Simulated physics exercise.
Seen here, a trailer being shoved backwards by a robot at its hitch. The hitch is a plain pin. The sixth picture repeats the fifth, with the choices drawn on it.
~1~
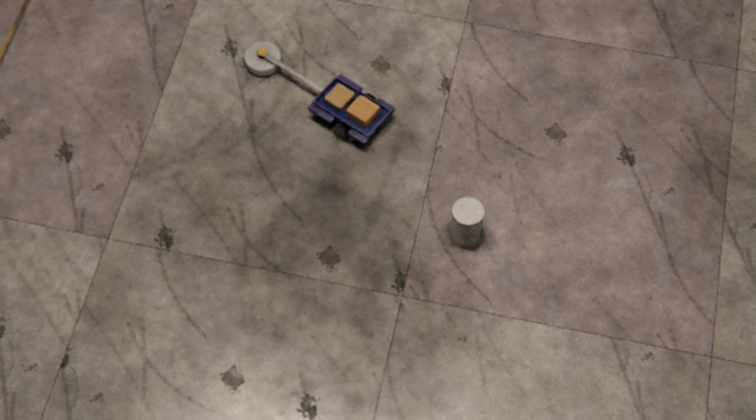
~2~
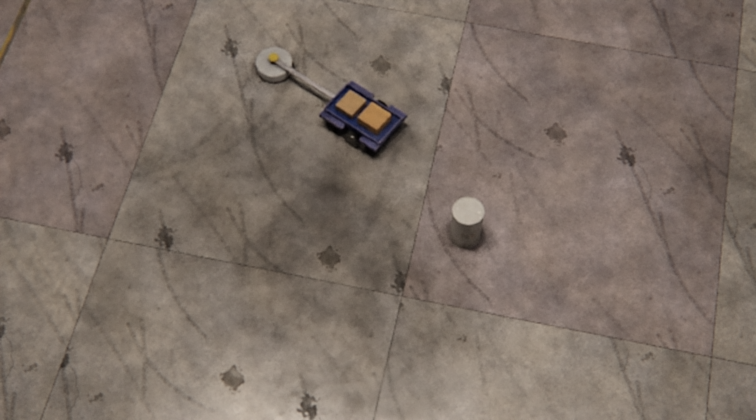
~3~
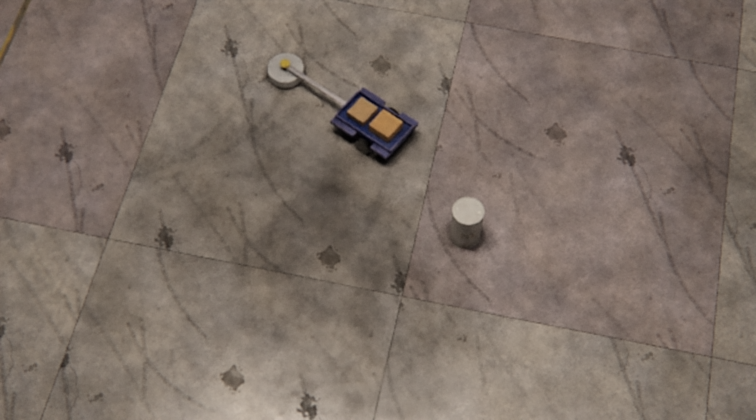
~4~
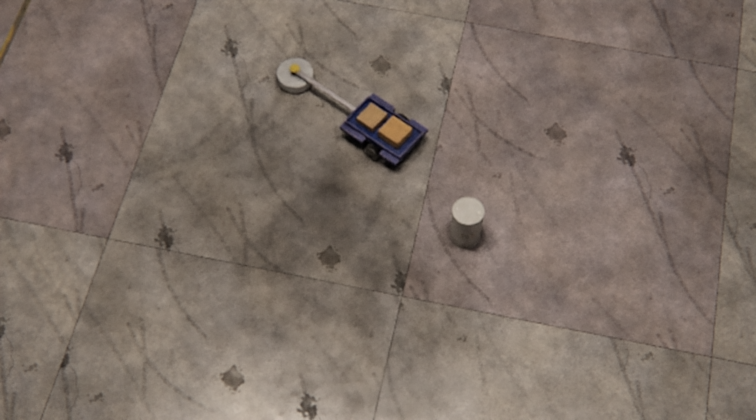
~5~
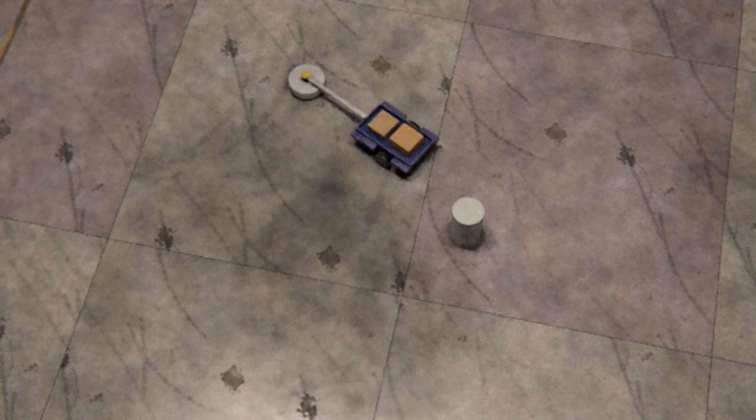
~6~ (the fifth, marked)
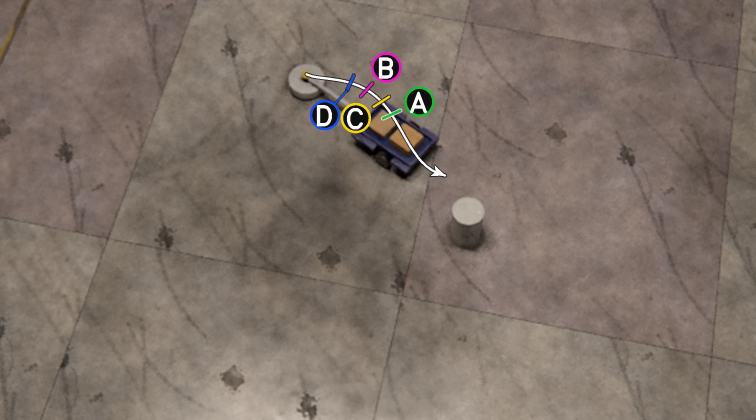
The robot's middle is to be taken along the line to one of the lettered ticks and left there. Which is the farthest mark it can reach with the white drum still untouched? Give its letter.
All is well up to B.
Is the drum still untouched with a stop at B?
For that mark, yes.
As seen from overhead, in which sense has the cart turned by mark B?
Clockwise.
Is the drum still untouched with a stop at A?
For that mark, no.
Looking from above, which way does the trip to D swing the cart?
Clockwise.
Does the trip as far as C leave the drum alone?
No.
On the copy, A at (392, 114); B at (367, 90); C at (381, 102); D at (350, 83); the route from (306, 74) via (388, 110) to (445, 175).
On B. First, robot (329, 85), cart (411, 147).
Then, robot (351, 89), cart (425, 159).
Finally, robot (367, 96), cart (436, 170); nothing has been touched.
By contrast, A is too far, the drum has been hit; C is too far, the drum has been hit; D is safe but short.
